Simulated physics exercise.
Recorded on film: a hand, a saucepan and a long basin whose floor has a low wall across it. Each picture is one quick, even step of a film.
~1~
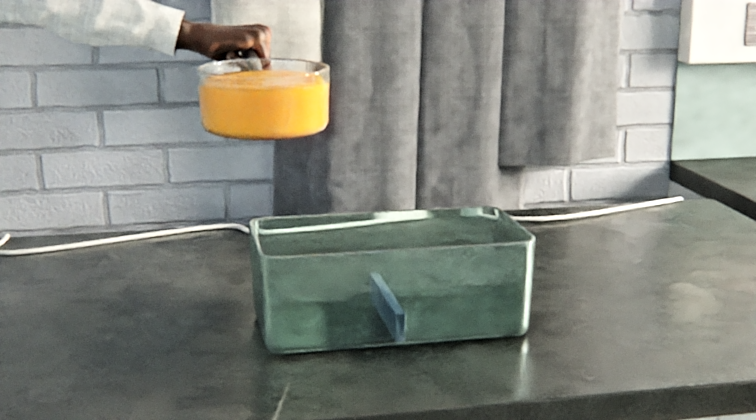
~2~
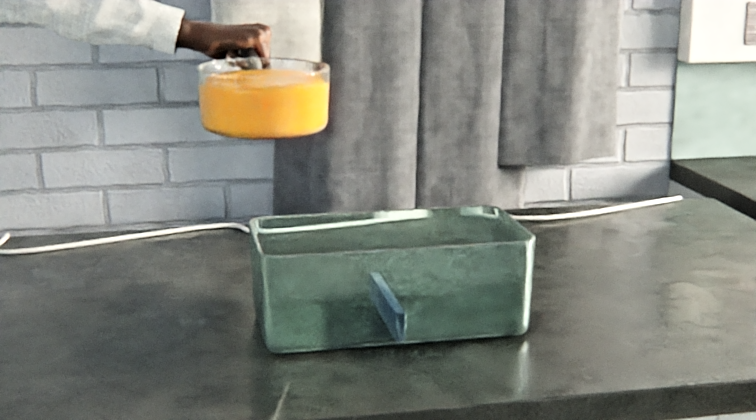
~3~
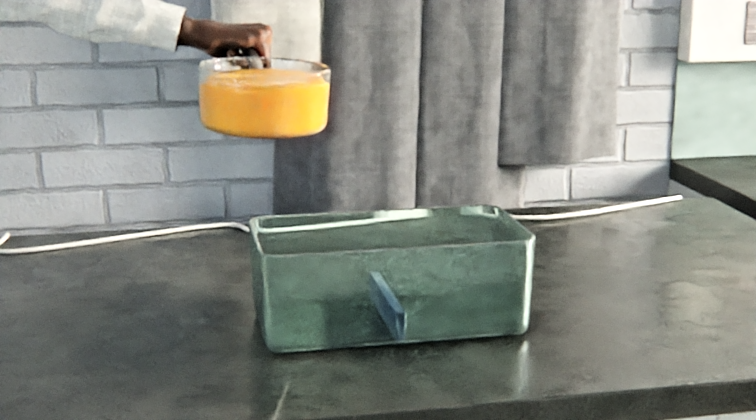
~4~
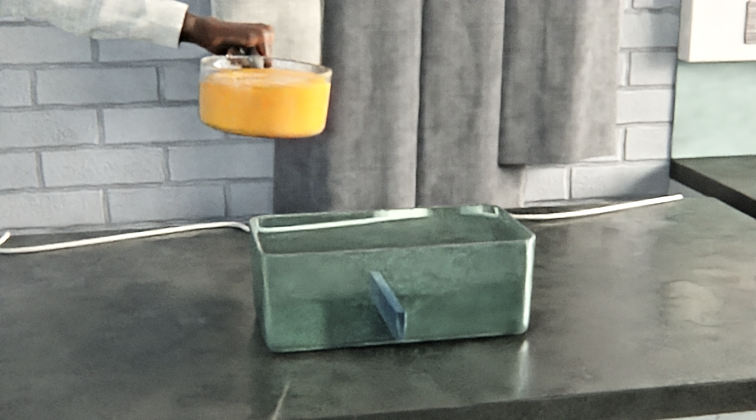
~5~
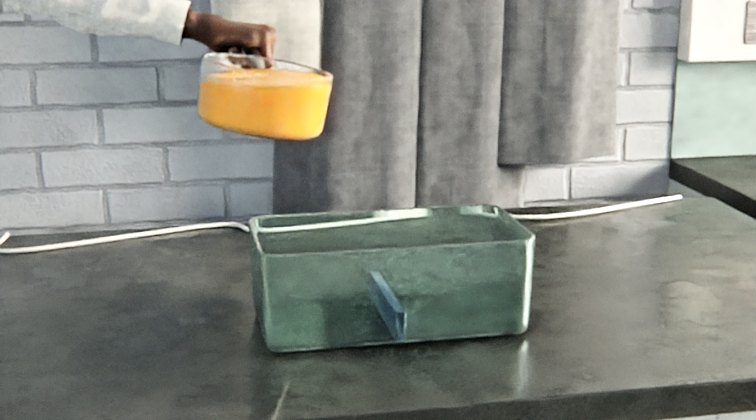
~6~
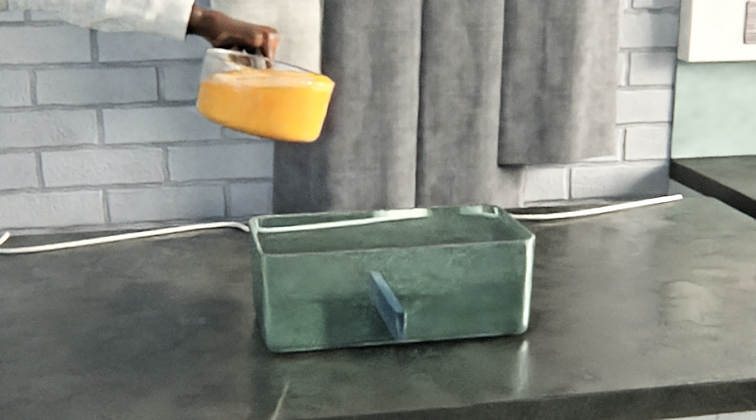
On a dark countertop before a pale brick wall and gray curtain, a hand holds a clear pan of orange juice above and left of a long green basin with a low wall inside. The pan starts level, then gradually tilts down to the right while the basin stays still.
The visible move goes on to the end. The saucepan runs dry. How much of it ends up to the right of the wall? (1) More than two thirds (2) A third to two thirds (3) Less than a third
A third to two thirds.
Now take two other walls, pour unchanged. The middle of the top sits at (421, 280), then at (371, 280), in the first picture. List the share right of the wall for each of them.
Roughly 5 per cent, and 65 per cent.
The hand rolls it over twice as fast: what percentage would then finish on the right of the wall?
35 per cent or thereabouts.
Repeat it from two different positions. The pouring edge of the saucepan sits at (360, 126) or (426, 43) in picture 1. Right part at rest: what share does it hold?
Near 65 % and 70 %.
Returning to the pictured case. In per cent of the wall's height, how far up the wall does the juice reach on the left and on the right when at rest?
I'd say close to 50 per cent on the left side and 50 on the right.
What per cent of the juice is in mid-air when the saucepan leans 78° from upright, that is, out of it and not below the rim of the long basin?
Estimate: 40 per cent, roughly.
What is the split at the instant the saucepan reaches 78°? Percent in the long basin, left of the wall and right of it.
The left part holds 5 percent and the right part 15 percent.
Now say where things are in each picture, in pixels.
In the first frame, it leans 0°; its right rim is at (327, 68); the juice meets the walls at (201, 81) and (324, 78); the long basin's rim runs from (255, 239) to (516, 224); the wall's top is at (386, 293).
In the second frame, it leans 1°; its right rim is at (327, 68); the juice meets the walls at (201, 80) and (324, 77).
In the third frame, it leans 3°; its right rim is at (328, 69); the juice meets the walls at (202, 79) and (324, 77).
In the fourth frame, it leans 6°; its right rim is at (329, 72); the juice meets the walls at (202, 79) and (325, 77).
In the fifth frame, it leans 10°; its right rim is at (330, 77); the juice meets the walls at (203, 79) and (327, 78).
In the sixth frame, it leans 15°; its right rim is at (332, 83); the juice meets the walls at (203, 79) and (330, 78).
A moment on, the saucepan is tipped on its side and 38 per cent is still to pour, 5 is left of the wall and 15 right of it.
Next, the saucepan is tipped right over and 3 per cent is still to pour, 39 is left of the wall and 51 right of it.
Then the saucepan is tipped right over and 0 per cent is still to pour, 47 is left of the wall and 52 right of it.
Later the saucepan is tipped right over and 0 per cent is still to pour, 47 is left of the wall and 52 right of it.
In the end 47 per cent lies left of the wall, 52 right of it and 1 outside.
